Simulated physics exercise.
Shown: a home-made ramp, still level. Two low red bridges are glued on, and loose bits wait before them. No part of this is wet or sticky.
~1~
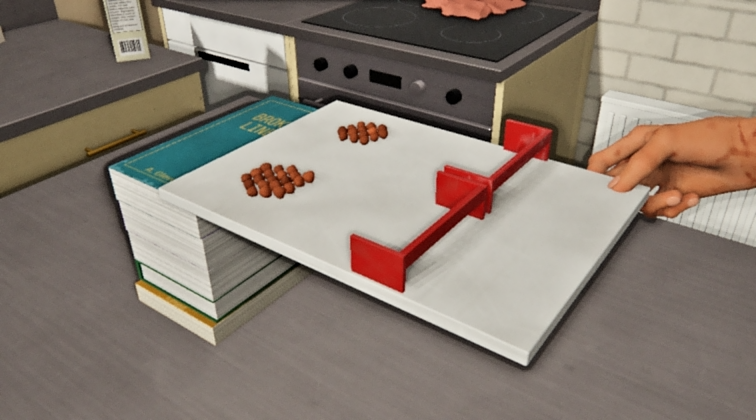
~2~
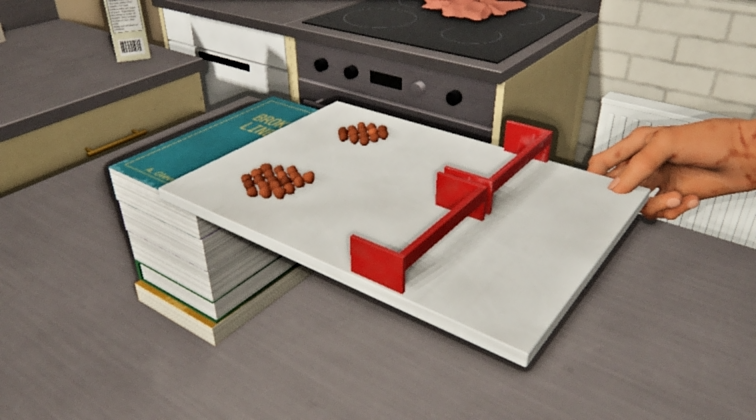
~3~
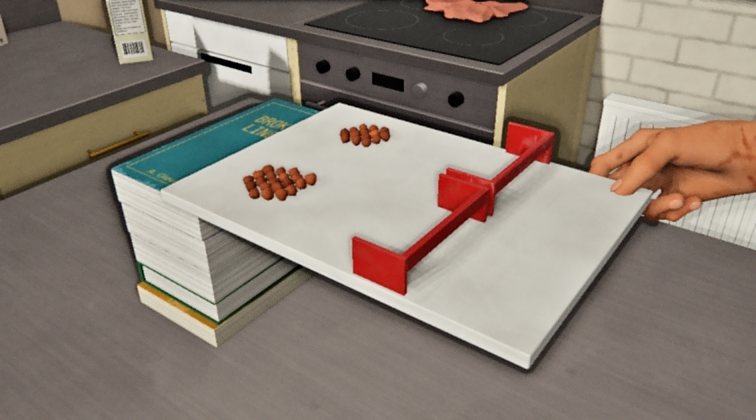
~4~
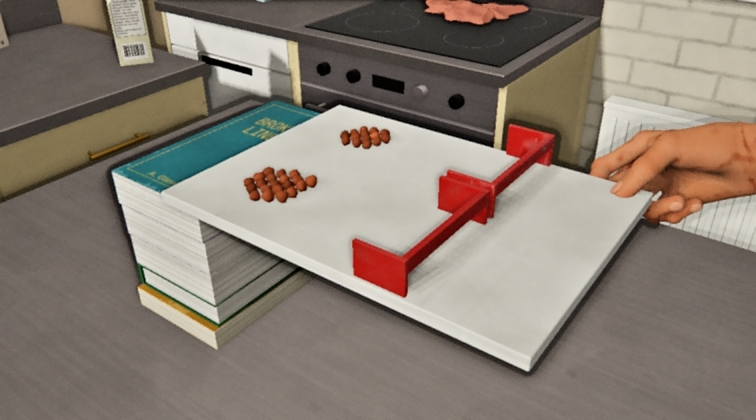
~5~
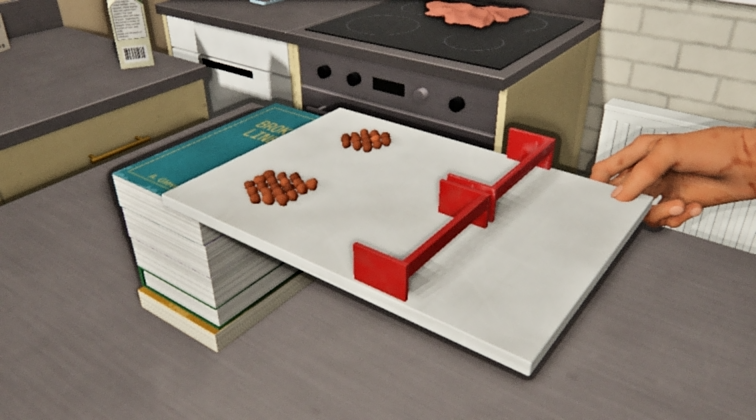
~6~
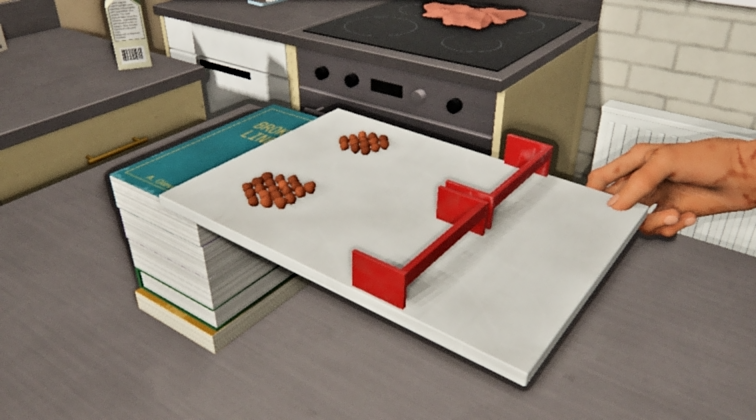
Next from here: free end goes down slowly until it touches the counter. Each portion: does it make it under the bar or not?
The near portion makes it under; the far portion makes it under.
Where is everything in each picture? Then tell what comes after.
Held end of the board at (520, 345), level; book pile at (242, 157), tall, over half the board's length; near portion at (273, 181), a few clay pellets; far portion at (364, 135), a few clay pellets; near gate at (445, 224), its slot higher than a piece; far gate at (521, 159), its slot higher than a piece, in the first picture.
Held end of the board at (519, 346), level; far portion at (364, 136), in the second picture.
Held end of the board at (522, 348), level; near portion at (275, 183), in the third picture.
Held end of the board at (522, 350), level; far portion at (366, 140), in the fourth picture.
Held end of the board at (523, 355), level; near portion at (276, 188), in the fifth picture.
Held end of the board at (519, 365), down by 2°; book pile at (242, 165); near portion at (274, 191), not moving; far portion at (365, 145), not moving; near gate at (446, 241); far gate at (522, 176), in the sixth picture.
Then, 0.58 s after the last picture, board sloping at 13°; near portion on its way down; far portion on its way down.
Then, 1.19 s after the last picture, board sloping at 26°; near portion all past its gate; far portion all past its gate.
Then, 1.92 s after the last picture, board resting at 31°; near portion all past its gate; far portion all past its gate.
At rest, board resting at 31°; near portion all past its gate; far portion all past its gate.
